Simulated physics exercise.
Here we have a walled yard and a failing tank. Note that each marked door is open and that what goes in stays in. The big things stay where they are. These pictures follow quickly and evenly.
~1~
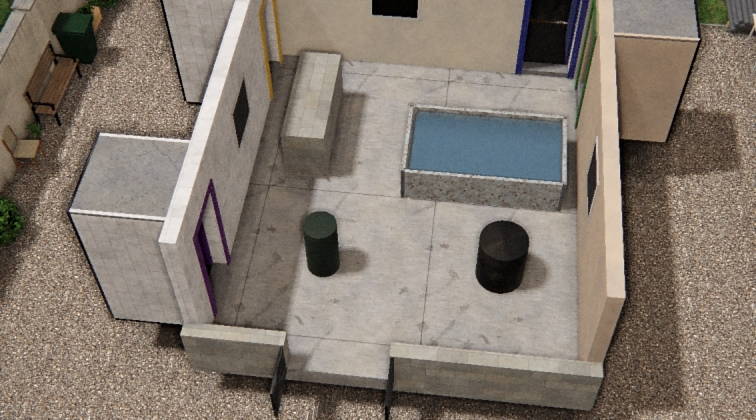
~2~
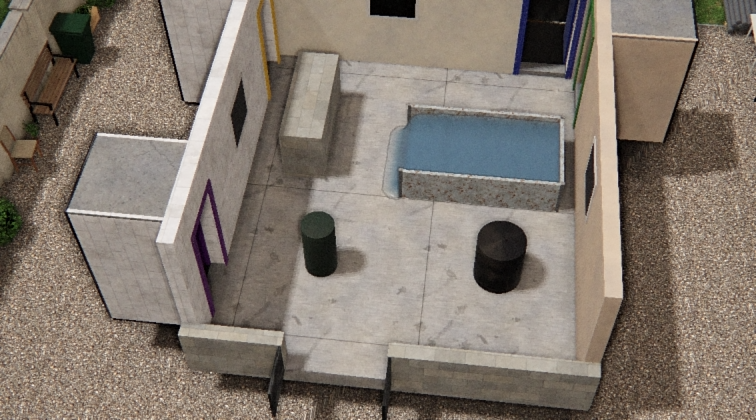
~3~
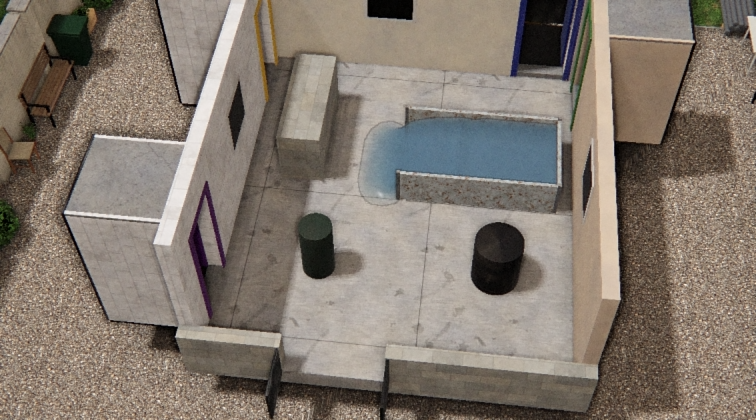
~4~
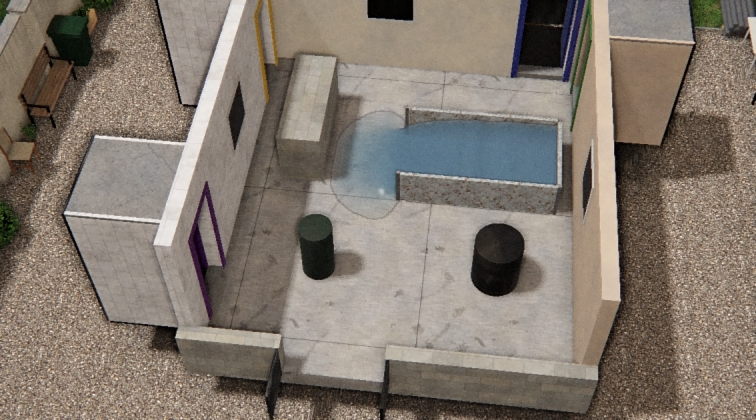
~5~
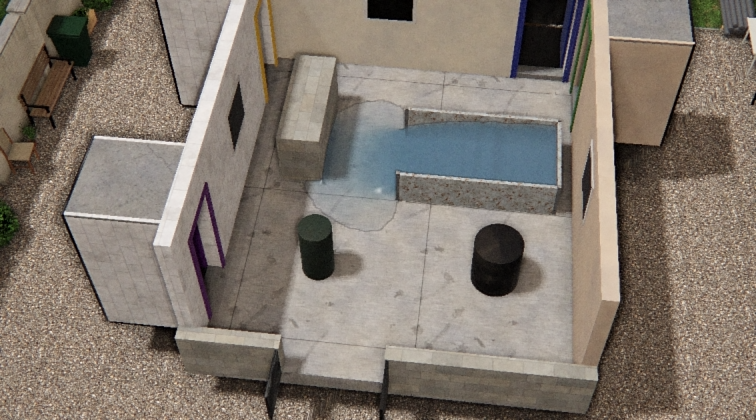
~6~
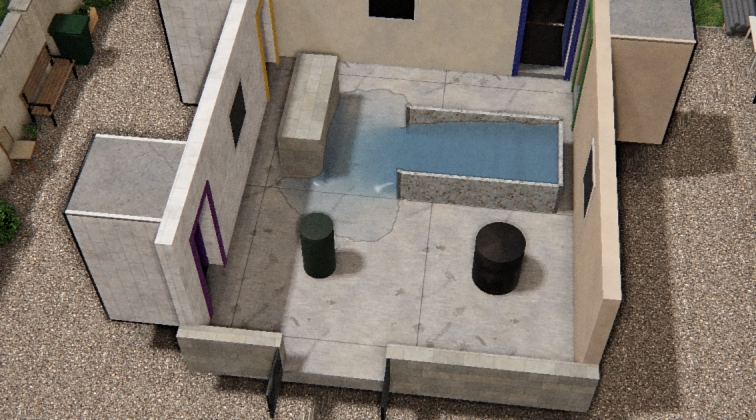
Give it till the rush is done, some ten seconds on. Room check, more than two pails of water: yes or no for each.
Green door, no; blue door, no; purple door, yes; yellow door, yes.
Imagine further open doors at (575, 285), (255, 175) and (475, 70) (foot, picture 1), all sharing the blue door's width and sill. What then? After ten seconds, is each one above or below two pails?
First door doesn't reach it, second door doesn't reach it, third door doesn't reach it.
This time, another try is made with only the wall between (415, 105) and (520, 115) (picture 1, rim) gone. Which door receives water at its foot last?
You want the purple-painted one.
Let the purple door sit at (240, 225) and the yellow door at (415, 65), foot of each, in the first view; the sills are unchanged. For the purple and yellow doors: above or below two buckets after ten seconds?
I'd say the purple door overflows, while the yellow door overflows.
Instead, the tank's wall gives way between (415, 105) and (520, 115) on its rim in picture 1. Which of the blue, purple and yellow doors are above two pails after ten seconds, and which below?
The blue door exceeds the limit, the purple door remains below, the yellow door exceeds the limit.
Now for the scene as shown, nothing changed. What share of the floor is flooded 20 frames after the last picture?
That works out to some 65 in a hundred.
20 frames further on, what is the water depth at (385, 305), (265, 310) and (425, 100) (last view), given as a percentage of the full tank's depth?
About 4, 6, 6 %.
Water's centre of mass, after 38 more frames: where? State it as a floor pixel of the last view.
Roughly (403, 192).
A moment on, water covers 20 % of the floor; the green door not reached, the blue door not reached, the purple door not reached, the yellow door not reached.
Next, water covers 35 % of the floor; the green door not reached, the blue door not reached, the purple door wet at the sill, nothing in, the yellow door not reached.
Then, water covers 65 % of the floor; the green door wet at the sill, nothing in, the blue door wet at the sill, nothing in, the purple door over two buckets in, the yellow door under two buckets in.
Later, water covers 85 % of the floor; the green door wet at the sill, nothing in, the blue door under two buckets in, the purple door over two buckets in, the yellow door over two buckets in.
In the end, water covers 100 % of the floor; the green door wet at the sill, nothing in, the blue door under two buckets in, the purple door over two buckets in, the yellow door over two buckets in.
